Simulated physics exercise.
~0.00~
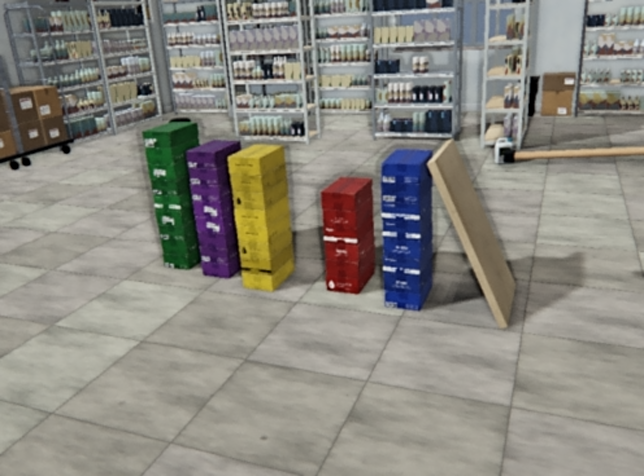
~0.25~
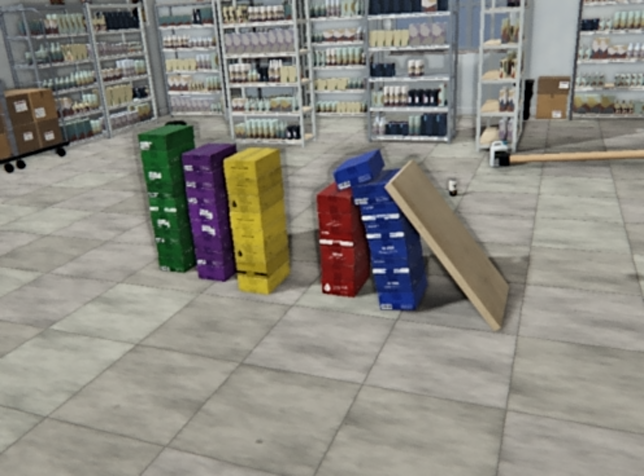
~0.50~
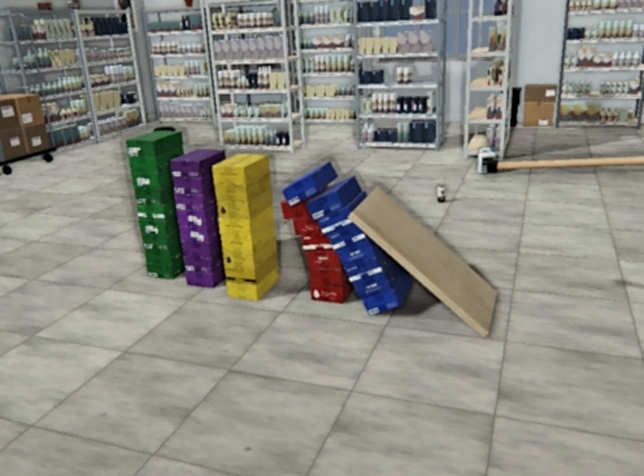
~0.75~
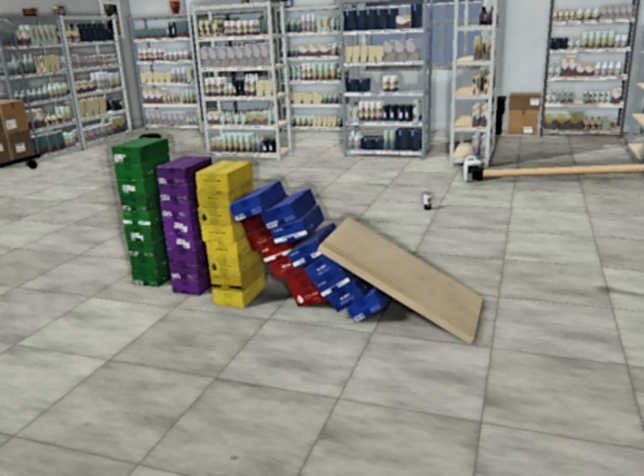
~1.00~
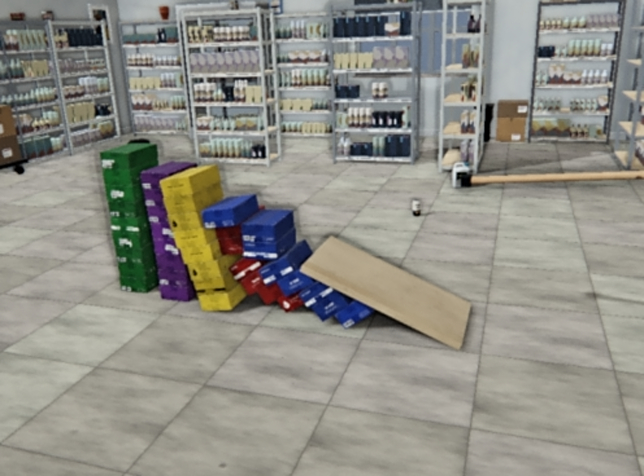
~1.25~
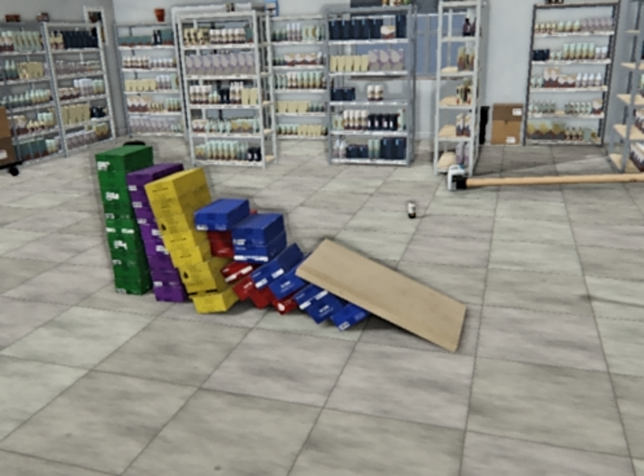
A tan board leans against the right end of a row of shoe-box stacks on a grey tiled floor, seen from slightly above, with stocked shelves along the back wall. From left to right the stacks are green, purple, yellow, red and blue, and a pole lies at the right. The board tips left, pushing the blue stack over into the red one. Both slump leftward, their boxes sliding into a slanting heap as the board sinks low. The heap presses on the yellow stack, which leans toward the purple. At the end blue and red are collapsed, yellow and purple tilt left, and green still stands.
